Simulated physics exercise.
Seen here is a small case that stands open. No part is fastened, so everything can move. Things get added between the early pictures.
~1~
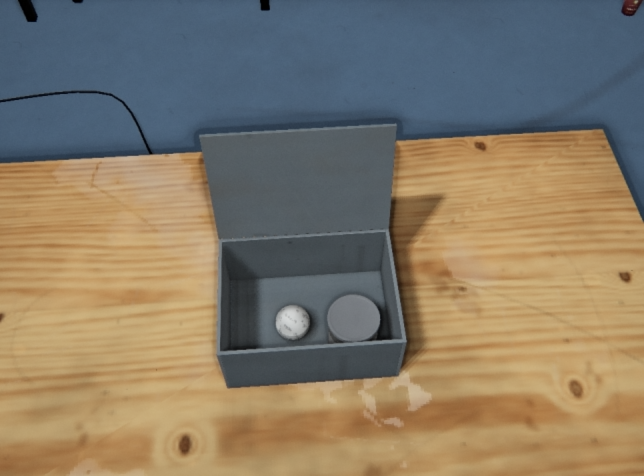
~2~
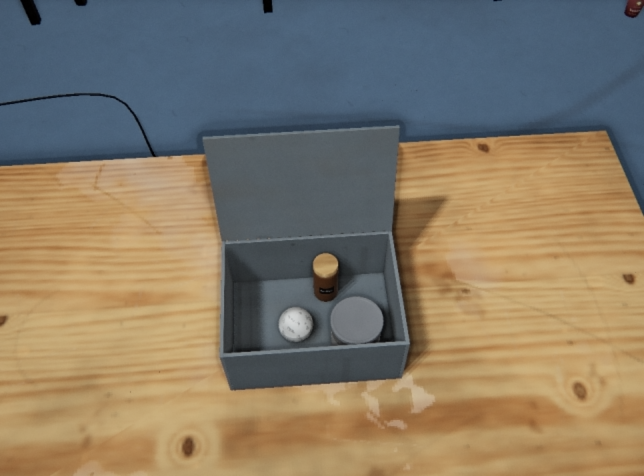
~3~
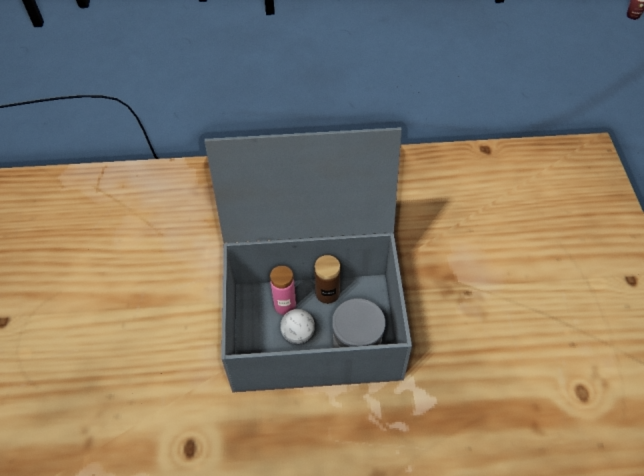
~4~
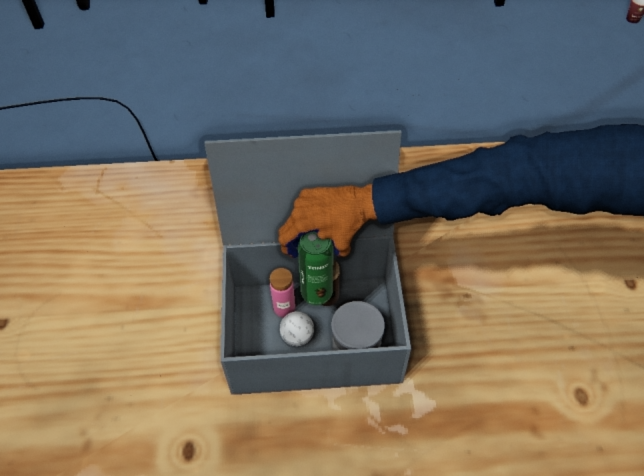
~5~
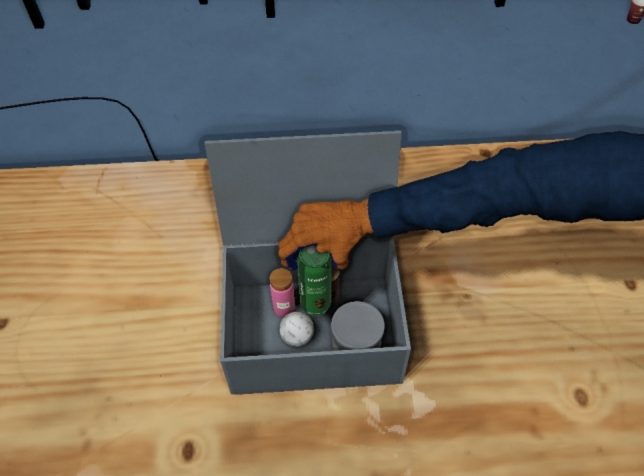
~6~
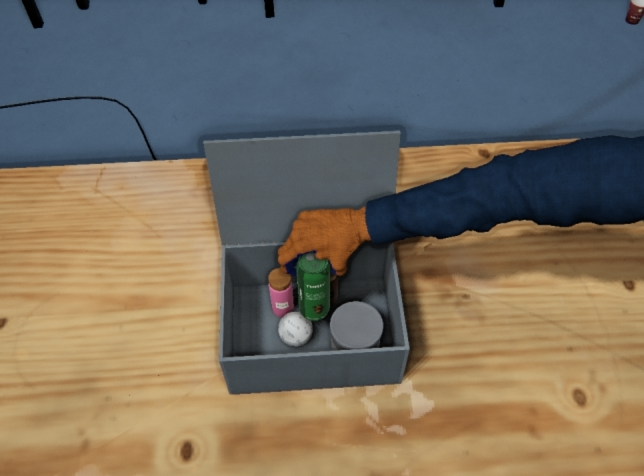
In an open grey case on a wooden table, brown and pink shakers appear, then a hand lowers in a green can.
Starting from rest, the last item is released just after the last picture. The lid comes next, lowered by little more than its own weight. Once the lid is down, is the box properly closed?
Yes, the box is closed.
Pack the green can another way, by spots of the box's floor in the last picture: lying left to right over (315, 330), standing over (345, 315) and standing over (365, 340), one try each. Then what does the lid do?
First try: It closes; second try: It is held up; third try: It stays ajar.
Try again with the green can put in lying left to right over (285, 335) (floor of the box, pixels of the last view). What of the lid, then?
Lid: Closed.
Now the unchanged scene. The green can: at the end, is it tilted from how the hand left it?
Well, it ends up skewed.
Then, 0.80 s later than the last frame, lid starting down; green can on its side near (341, 310); white ball moved about its own width.
Then, 1.80 s later than the last frame, lid 46° above the rim; green can on its side near (341, 310); white ball moved about its own width.
When it is over, lid shut; lying over in the box, green can; moved from the start, white ball; the other 3 as before. End places, in pixels of the last picture, green can near (341, 310).
